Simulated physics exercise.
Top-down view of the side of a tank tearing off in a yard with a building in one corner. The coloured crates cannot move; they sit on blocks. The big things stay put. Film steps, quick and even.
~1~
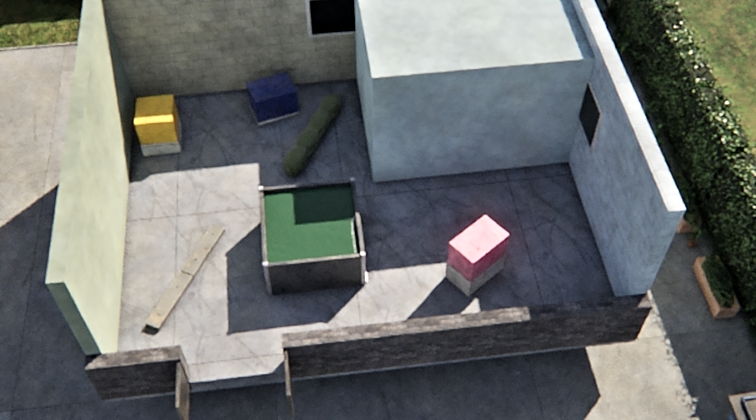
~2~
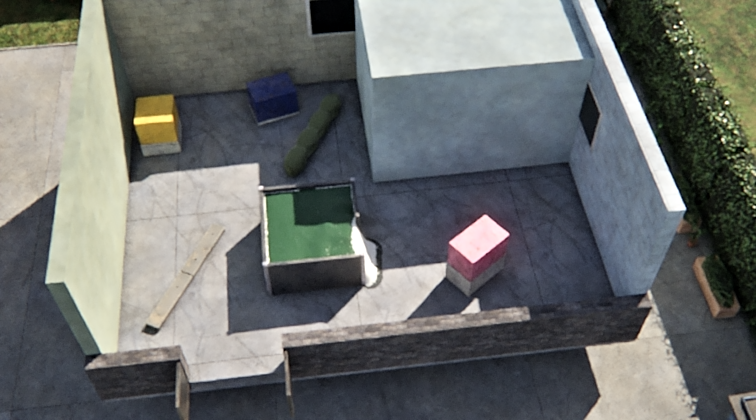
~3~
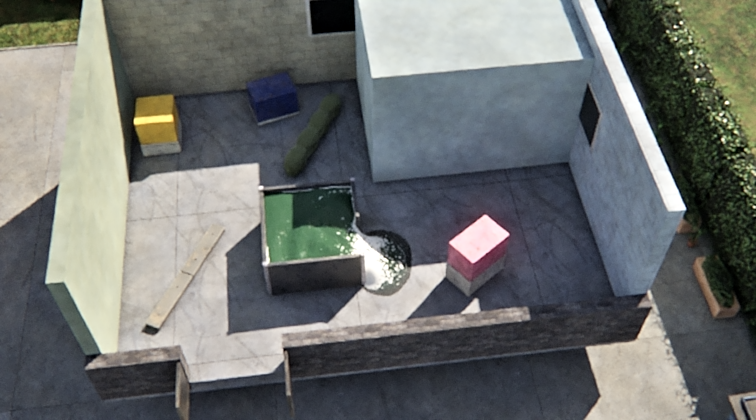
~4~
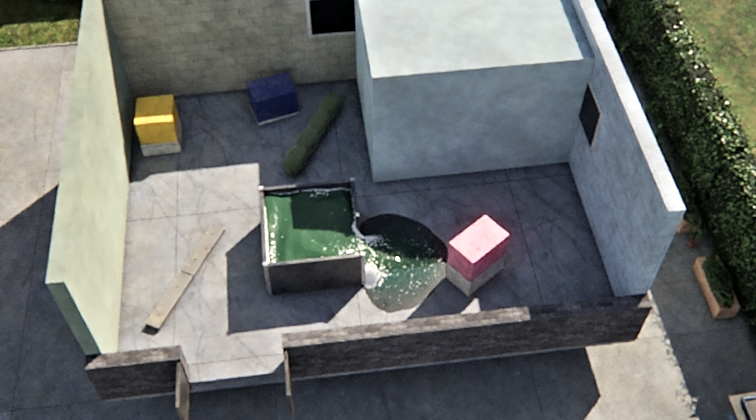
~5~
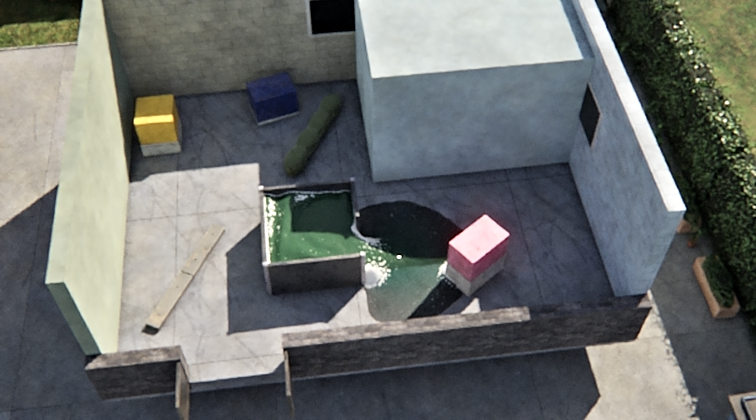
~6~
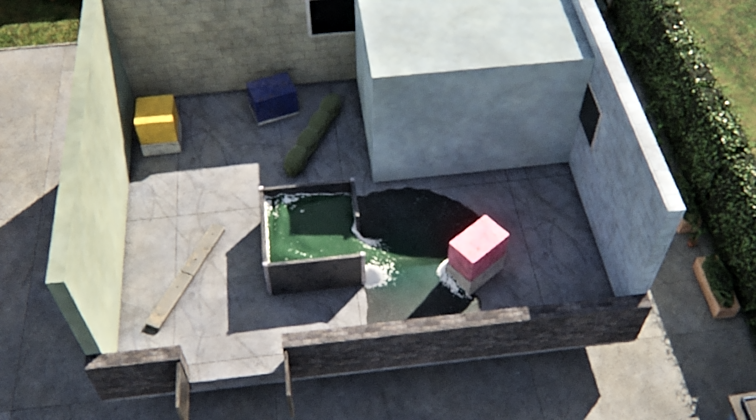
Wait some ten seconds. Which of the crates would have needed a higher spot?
My prediction: The pink crate is never reached. The yellow crate is never reached. The blue crate is never reached.
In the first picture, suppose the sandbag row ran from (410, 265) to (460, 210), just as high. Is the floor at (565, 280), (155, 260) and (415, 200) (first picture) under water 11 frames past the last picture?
The three spots come out soaked, unflooded and soaked, in that sequence.
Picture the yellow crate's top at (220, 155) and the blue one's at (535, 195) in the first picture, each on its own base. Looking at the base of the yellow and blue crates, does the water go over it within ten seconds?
As I see it - yellow crate is left untouched, blue crate gets submerged.
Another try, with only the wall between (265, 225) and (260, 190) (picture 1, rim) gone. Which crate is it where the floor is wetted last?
My answer: The pink one.
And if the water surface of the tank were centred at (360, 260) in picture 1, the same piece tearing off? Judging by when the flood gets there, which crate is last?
My pick is the crate marked blue.
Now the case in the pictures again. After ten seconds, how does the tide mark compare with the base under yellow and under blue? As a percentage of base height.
Around 10 % and 0 %.
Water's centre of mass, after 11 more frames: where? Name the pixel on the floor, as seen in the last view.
At roughly (397, 251).
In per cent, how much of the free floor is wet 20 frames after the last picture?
Around 35 percent.
A moment on, water covers 25 % of the floor; the pink crate water round its plinth, the yellow crate not reached, the blue crate not reached.
Next, water covers 30 % of the floor; the pink crate water round its plinth, the yellow crate not reached, the blue crate not reached.
Then, water covers 35 % of the floor; the pink crate water round its plinth, the yellow crate not reached, the blue crate not reached.
Later, water covers 50 % of the floor; the pink crate water round its plinth, the yellow crate not reached, the blue crate not reached.
In the end, water covers 75 % of the floor; the pink crate stayed above the water, the yellow crate stayed above the water, the blue crate stayed above the water.
